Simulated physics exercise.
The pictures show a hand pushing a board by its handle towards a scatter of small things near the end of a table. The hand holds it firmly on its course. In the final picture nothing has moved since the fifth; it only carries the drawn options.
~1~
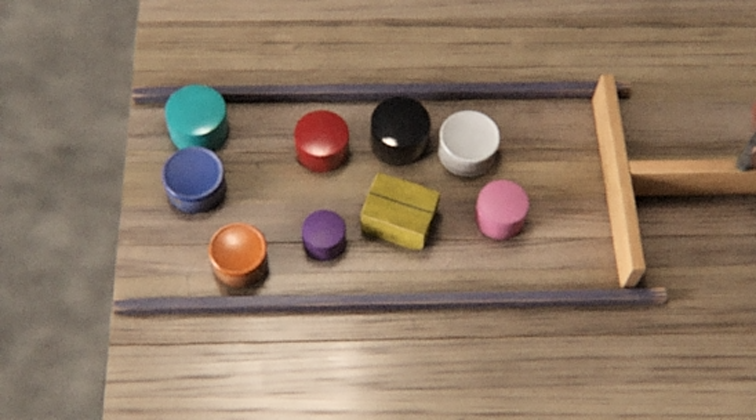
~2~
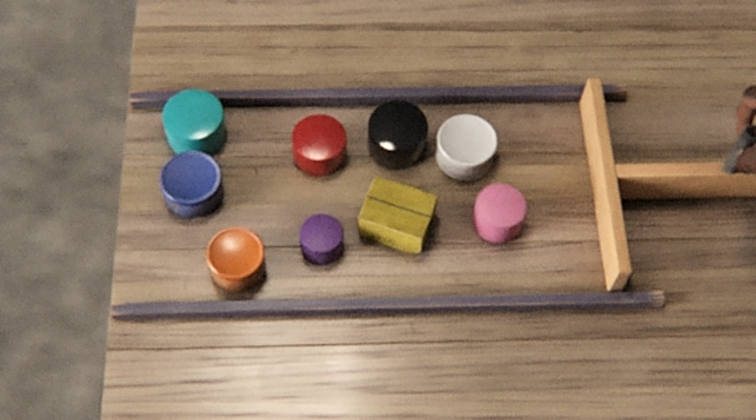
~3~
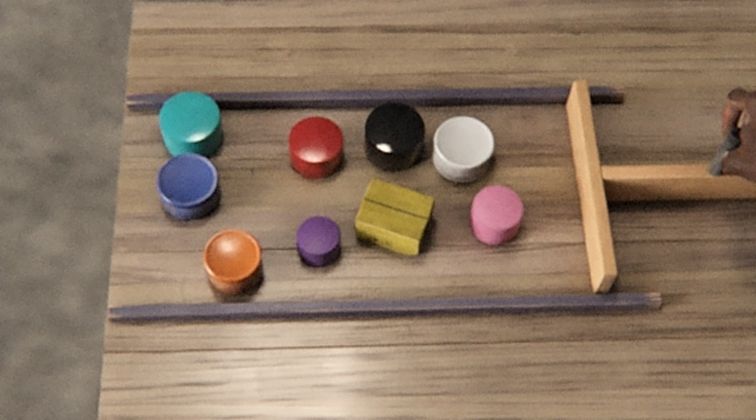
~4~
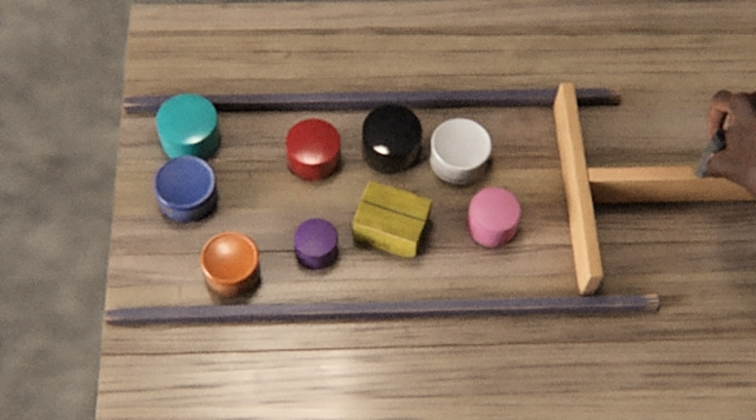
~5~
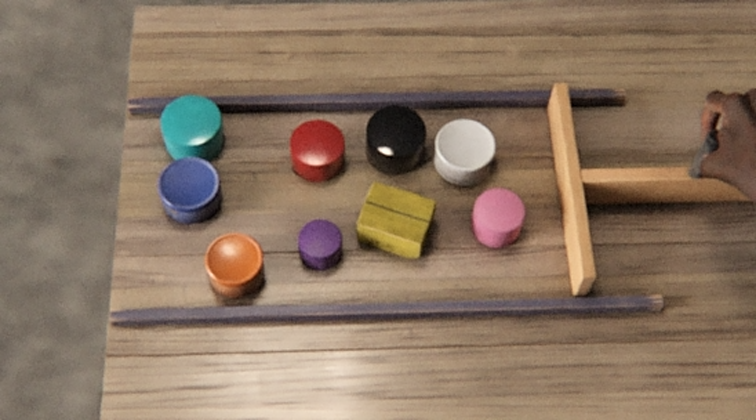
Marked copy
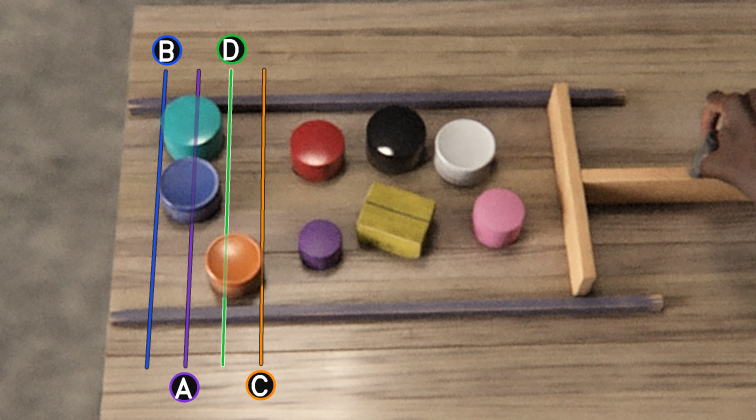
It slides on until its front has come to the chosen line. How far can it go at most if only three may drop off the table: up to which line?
At D, and not beyond.
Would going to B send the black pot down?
No.
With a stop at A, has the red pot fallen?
By then, yes.
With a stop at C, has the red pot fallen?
No.
On the copy, A at (193, 208); B at (157, 208); C at (263, 206); D at (227, 207).
On D. First, board (452, 178); red pot (301, 150); black pot (356, 137).
Then, board (328, 180); orange jar (149, 274); purple tin (197, 287).
Finally, board (229, 183); orange jar over the edge; turquoise pot over the edge; three fallen.
By contrast, A drops five; B drops six; C is within the limit but short.
